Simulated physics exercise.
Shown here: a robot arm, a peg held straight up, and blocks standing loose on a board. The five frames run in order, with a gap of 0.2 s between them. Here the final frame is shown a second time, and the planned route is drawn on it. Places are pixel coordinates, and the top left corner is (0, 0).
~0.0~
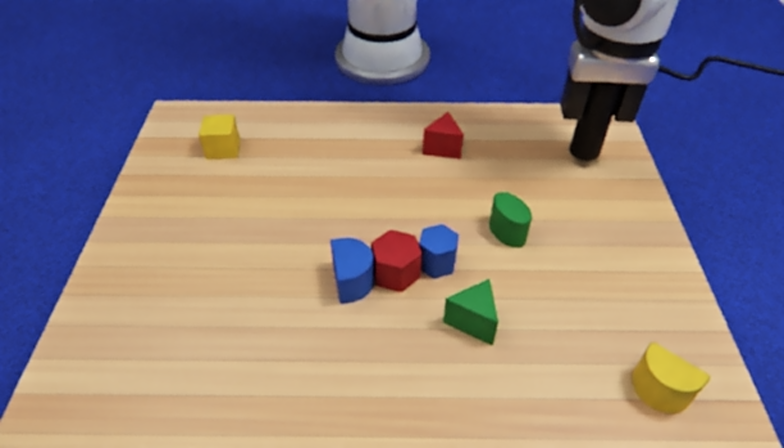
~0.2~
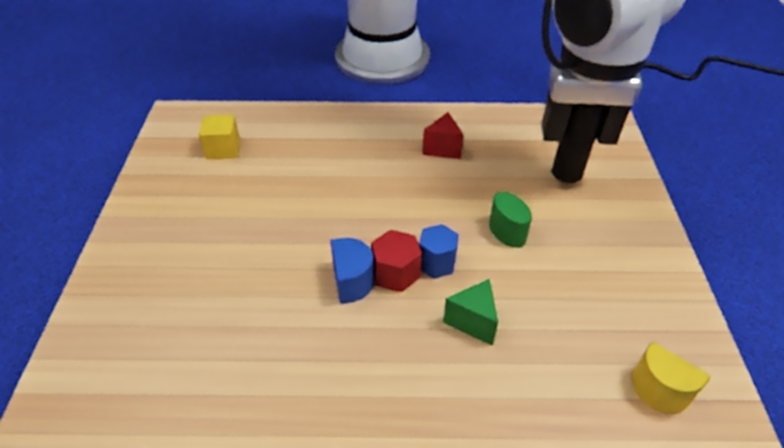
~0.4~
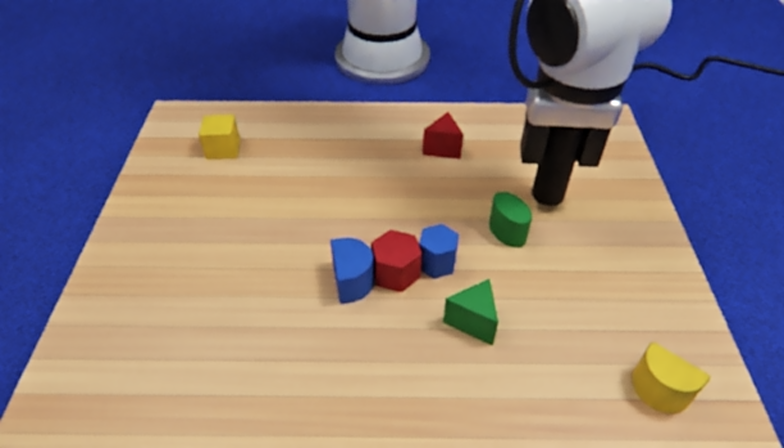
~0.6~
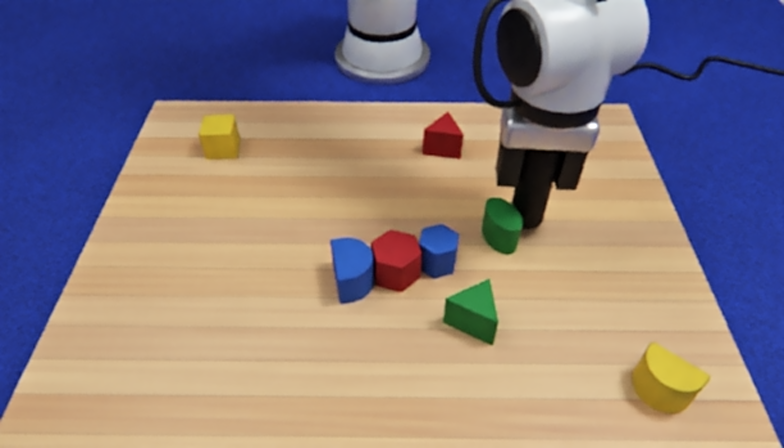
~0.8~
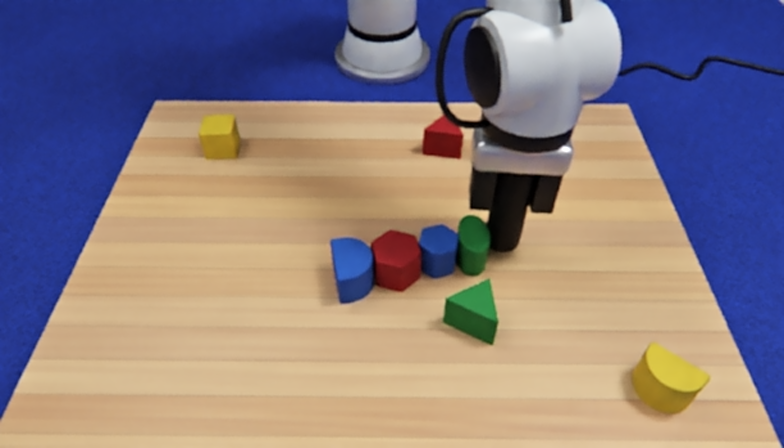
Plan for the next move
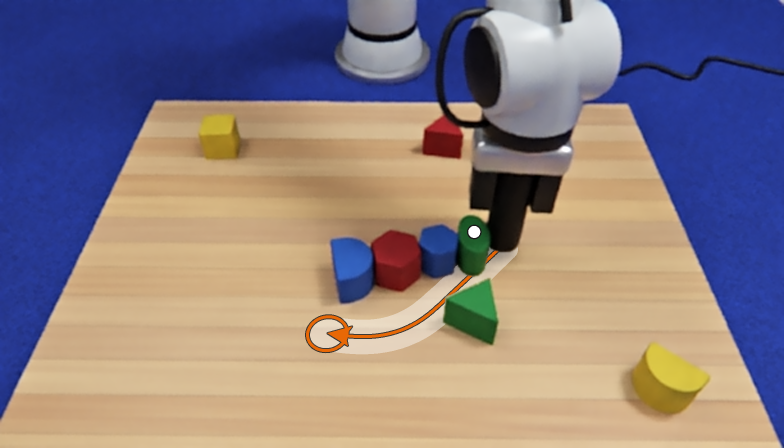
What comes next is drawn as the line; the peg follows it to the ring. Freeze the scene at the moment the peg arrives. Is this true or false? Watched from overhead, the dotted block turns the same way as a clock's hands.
This is true.
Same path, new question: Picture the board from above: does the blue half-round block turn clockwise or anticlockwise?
Turns anticlockwise.
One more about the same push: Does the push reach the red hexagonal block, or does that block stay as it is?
The block in question is displaced by the end.
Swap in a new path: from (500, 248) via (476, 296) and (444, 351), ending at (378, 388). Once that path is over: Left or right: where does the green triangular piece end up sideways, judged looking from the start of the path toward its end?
Moves left.
Path on the board, from (500, 248) through (457, 288) and (404, 329) to (327, 333); the dot is on the green oval.
On the path given first. One third of the way, peg (458, 281); blue half-round block (303, 262), turned 25° anticlockwise; red hexagonal block (348, 246); blue hexagonal block (392, 255), turned 75° clockwise; green oval (424, 272), turned 15° clockwise.
Two thirds of the way, peg (404, 321); blue half-round block (300, 262), turned 25° anticlockwise; red hexagonal block (341, 242), turned 15° anticlockwise; blue hexagonal block (383, 255), turned 105° clockwise; green oval (368, 290), turned 65° clockwise.
At the end, peg (326, 326); blue half-round block (298, 260), turned 25° anticlockwise; red hexagonal block (341, 242), turned 15° anticlockwise; blue hexagonal block (383, 255), turned 105° clockwise; green oval (341, 279), turned 90° clockwise; green triangular piece in place.
